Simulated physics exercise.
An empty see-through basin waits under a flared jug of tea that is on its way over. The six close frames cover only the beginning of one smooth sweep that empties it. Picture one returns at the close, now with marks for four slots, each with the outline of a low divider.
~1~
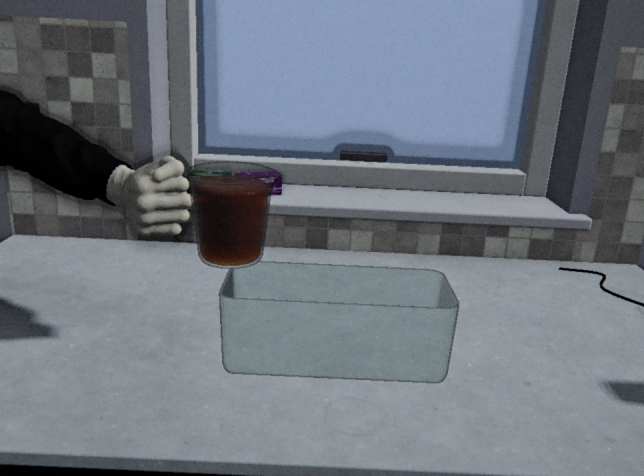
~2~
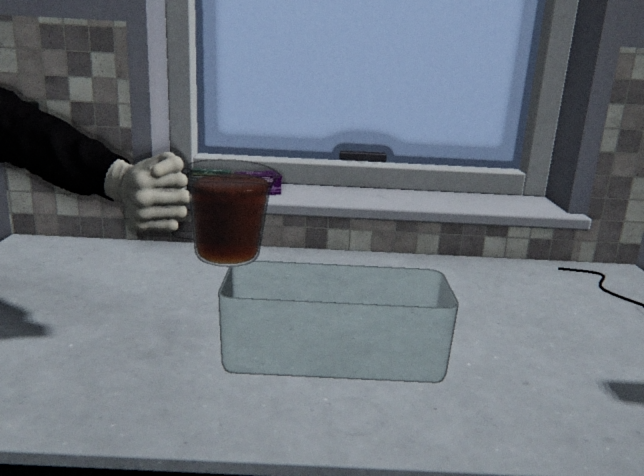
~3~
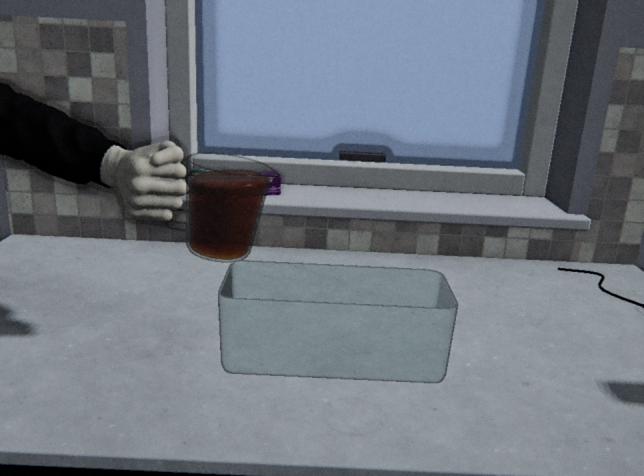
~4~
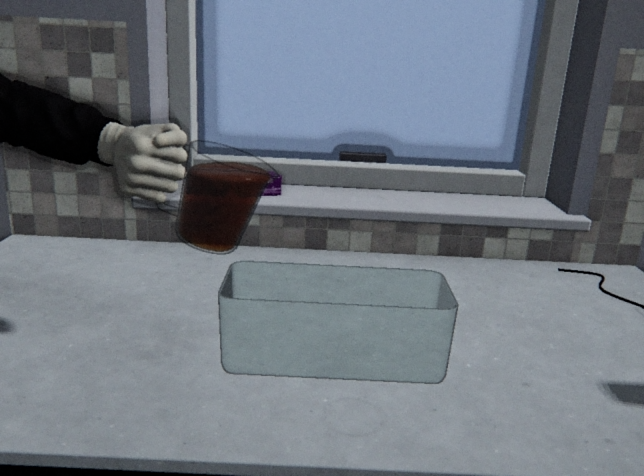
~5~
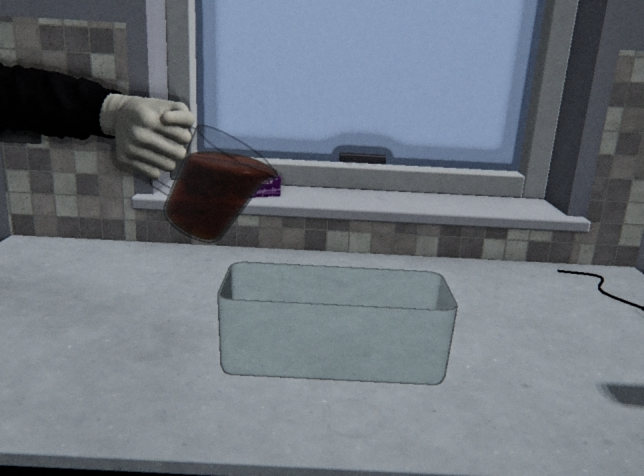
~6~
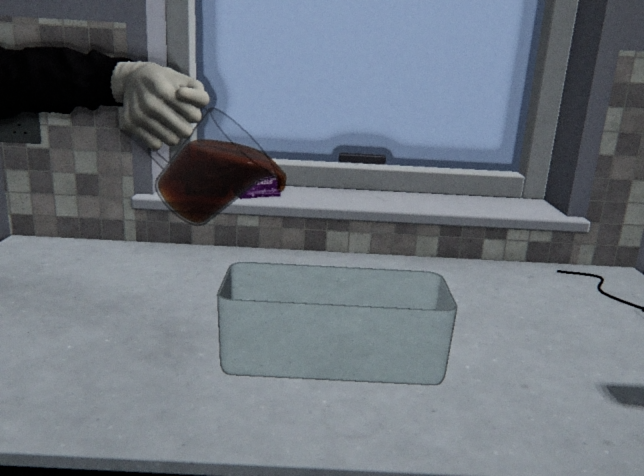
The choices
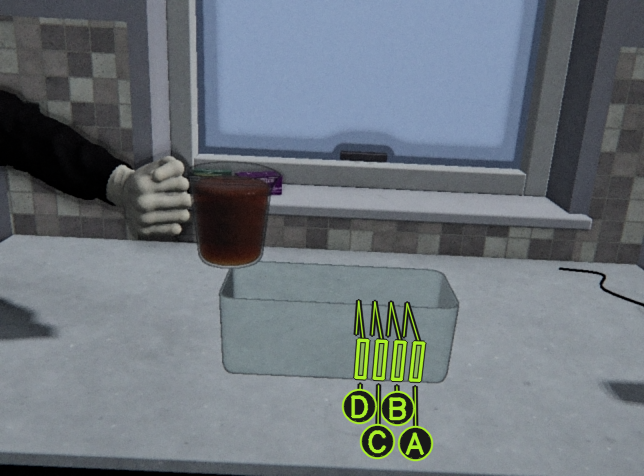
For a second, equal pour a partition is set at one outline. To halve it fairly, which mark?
D is best.
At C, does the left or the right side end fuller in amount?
The left side.
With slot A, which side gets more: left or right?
The left one.
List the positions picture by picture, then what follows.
The first picture shows upright, lip at (279, 175); basin from (223, 369) to (446, 379); nothing has left yet.
The second picture shows upright, lip at (279, 175); nothing has left yet.
The third picture shows tipped about 8°, lip at (278, 175); nothing has left yet.
The fourth picture shows tipped about 17°, lip at (278, 175); nothing has left yet.
The fifth picture shows tipped about 29°, lip at (277, 176); nothing has left yet.
The sixth picture shows tipped about 43°, lip at (276, 176); tea is over the lip, down to (282, 188).
In lime, A at (415, 386); B at (396, 386); C at (378, 385); D at (360, 384).
Choosing A, about 87 % ends left of the wall and 7 % right of it; 6 % is lost outside.
Choosing B, about 91 % ends left of the wall and 4 % right of it; 5 % is lost outside.
Choosing C, about 87 % ends left of the wall and 7 % right of it; 7 % is lost outside.
Choosing D, about 52 % ends left of the wall and 45 % right of it; 4 % is lost outside.
